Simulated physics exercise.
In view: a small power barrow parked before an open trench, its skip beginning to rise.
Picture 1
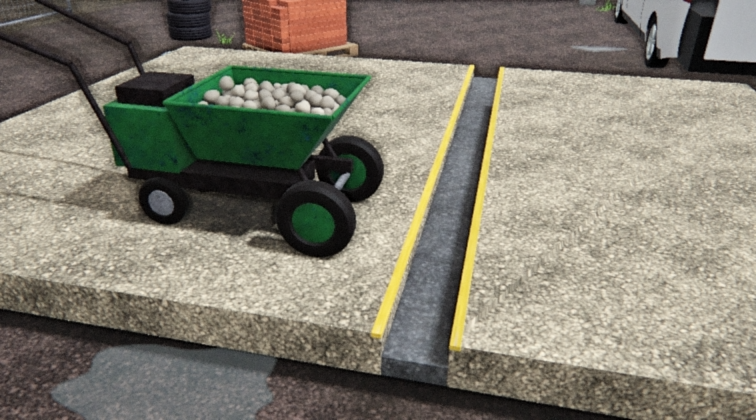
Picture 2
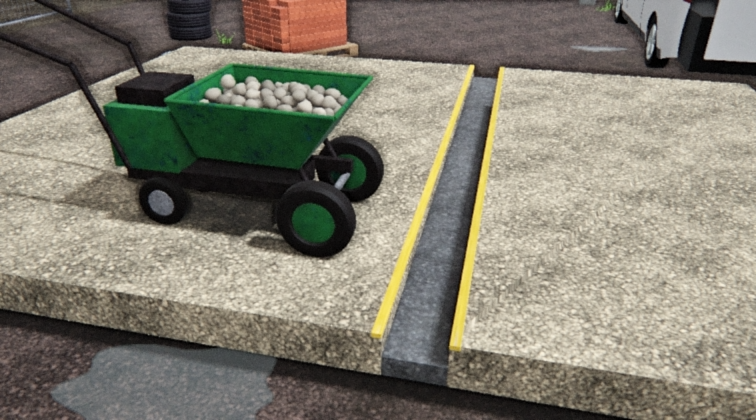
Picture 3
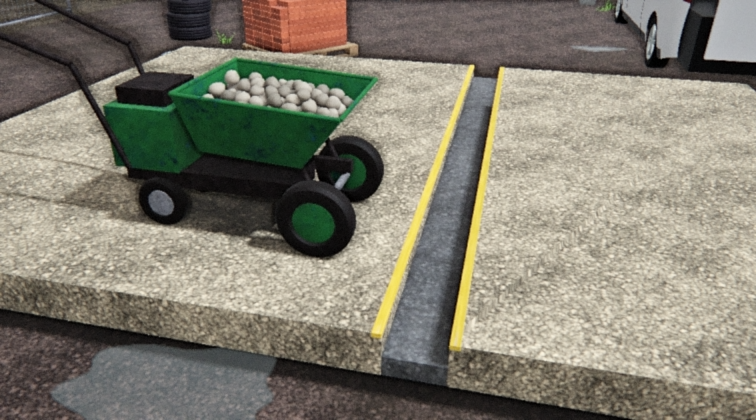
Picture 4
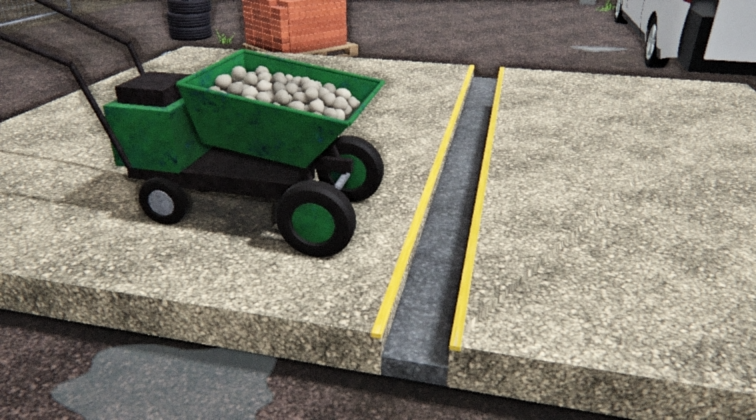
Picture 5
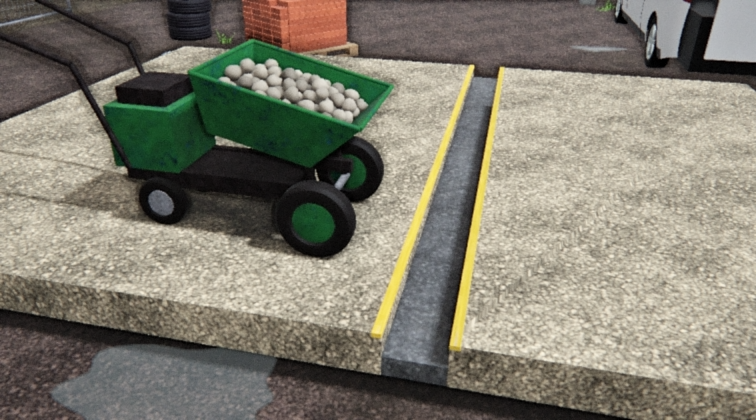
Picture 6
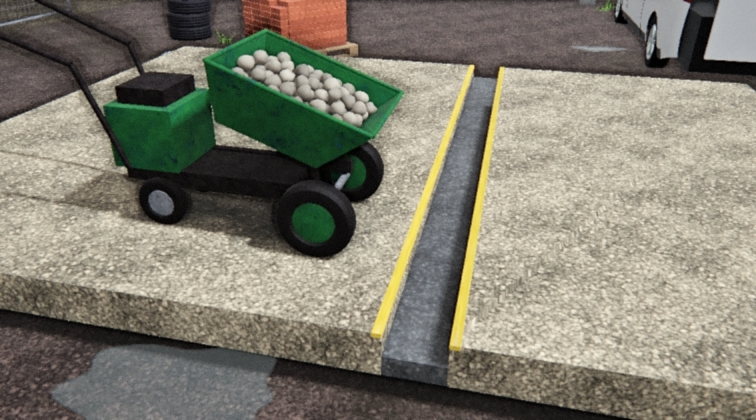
At first, a small green power barrow loaded with rounded, pale river pebbles stands on a rough slab, left of a narrow, yellow-edged trench, its skip level. The skip's rear then rises gradually, tilting the front lip down to the right, until it is clearly slanted with the pebbles still inside.
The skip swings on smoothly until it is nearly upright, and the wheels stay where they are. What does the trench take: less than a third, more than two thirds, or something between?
It catches from one third to two thirds.
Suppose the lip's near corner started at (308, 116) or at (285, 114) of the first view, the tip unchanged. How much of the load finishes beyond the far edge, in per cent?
About 20 and 10 per cent.
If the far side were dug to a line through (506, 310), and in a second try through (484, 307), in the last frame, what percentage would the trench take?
First some 90, then 70 per cent.
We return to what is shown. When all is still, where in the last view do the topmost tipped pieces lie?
Around (473, 222).
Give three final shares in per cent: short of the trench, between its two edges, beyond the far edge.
Short near 0; between near 55; beyond near 45.
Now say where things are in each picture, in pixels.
Lip of the skip at (332, 118), level; top of the load at (267, 100), river pebbles; first edge of the trench at (391, 293); far edge at (462, 304), the trench under half as wide as the skip, and shallow for its width, in the first picture.
Lip of the skip at (334, 119), tipped barely; top of the load at (268, 99), in the second picture.
Lip of the skip at (340, 121), tipped barely; top of the load at (257, 92), in the third picture.
Lip of the skip at (349, 124), tipped a little; top of the load at (264, 87), in the fourth picture.
Lip of the skip at (360, 130), tipped a little; top of the load at (263, 89), in the fifth picture.
Lip of the skip at (372, 137), tipped clearly; top of the load at (274, 83); first edge of the trench at (391, 293); far edge at (462, 304), in the sixth picture.
Soon, skip tipped steeply; all in the skip.
A while on, skip tipped steeply; most in the skip; a small part in or heaped over the trench; a small part beyond it; a small part falling.
Towards the end, skip tipped right over; about a quarter in the skip; about a third in or heaped over the trench; about half beyond it; a stray few falling.
Finally, skip tipped right over; about half in or heaped over the trench; about half beyond it.
